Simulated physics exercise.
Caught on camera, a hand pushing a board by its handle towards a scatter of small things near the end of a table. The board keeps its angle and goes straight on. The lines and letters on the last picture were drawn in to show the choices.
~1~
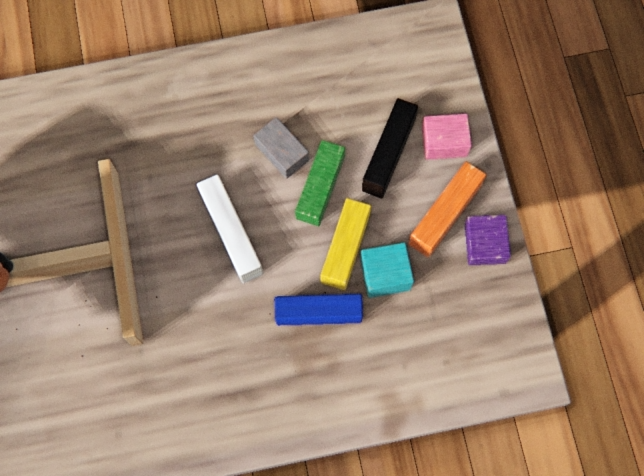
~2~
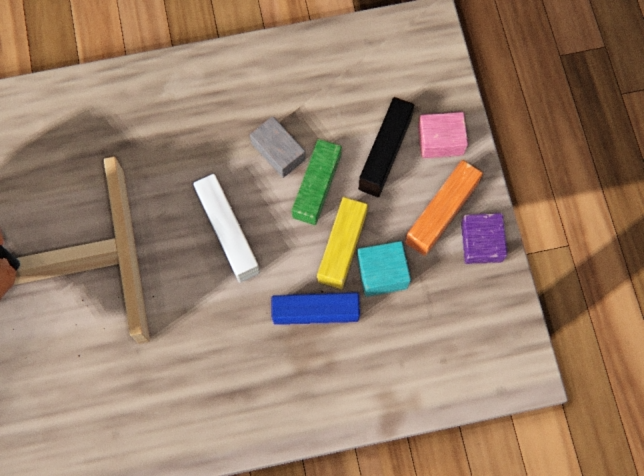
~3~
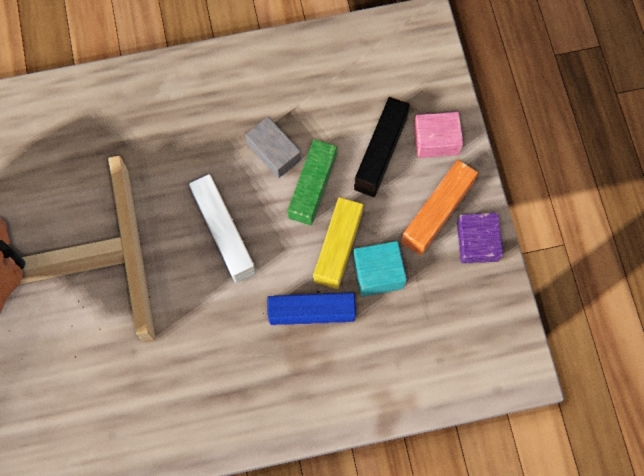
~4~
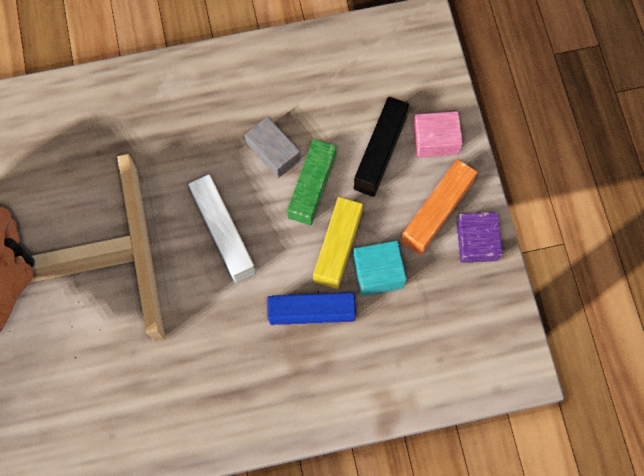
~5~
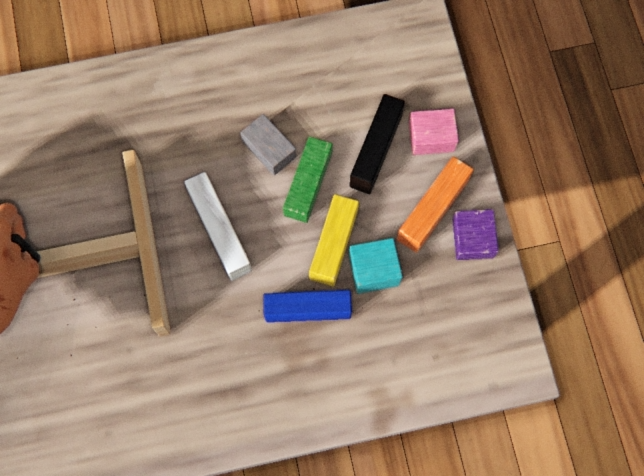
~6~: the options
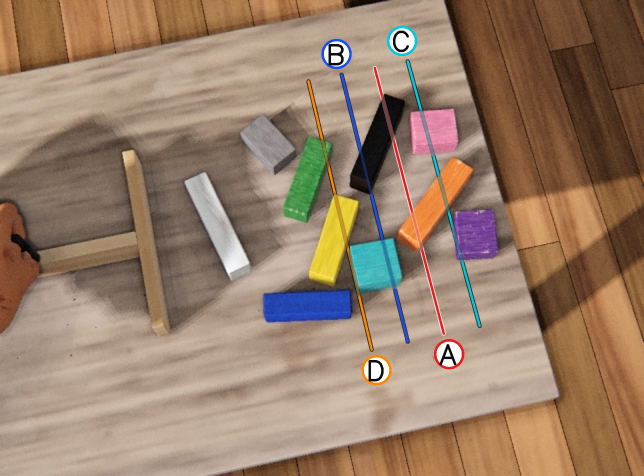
A pale wooden tabletop, set at a slant above a brown plank floor, is seen from overhead. A white stick lies nearest a T-shaped wooden board, with grey, green, yellow, blue, teal, black, orange, pink and purple pieces scattered to its right. From the left edge, a hand pushes the board slowly rightward by its handle, narrowing the gap, while the view shifts very slightly.
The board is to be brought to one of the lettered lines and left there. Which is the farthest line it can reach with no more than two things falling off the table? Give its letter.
Line A.
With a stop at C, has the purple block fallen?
By then, yes.
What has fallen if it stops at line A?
The pink block.
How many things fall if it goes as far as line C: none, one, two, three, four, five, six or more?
By then, four.
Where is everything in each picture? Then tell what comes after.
In the first picture, pink block (446, 137); blue stick (319, 310); grey block (282, 148).
In the second picture, board (122, 243); green bar (317, 182).
In the third picture, board (128, 242); yellow bar (339, 243).
In the fourth picture, board (137, 240); white stick (223, 229).
In the fifth picture, board (143, 236); black stick (377, 144); pink block (433, 132); blue stick (308, 306).
On the marked copy, A at (408, 195); B at (373, 202); C at (442, 188); D at (339, 209).
Taking A. A third of the way, board (239, 216); white stick (258, 218); purple block (475, 235).
Two thirds of the way, board (335, 196); black stick (394, 144); turquoise block (416, 276).
When it is over, board (406, 181); pink block over the edge; purple block (517, 242); one fallen.
As for the rest, B is within the limit but short; C drops four; D is within the limit but short.
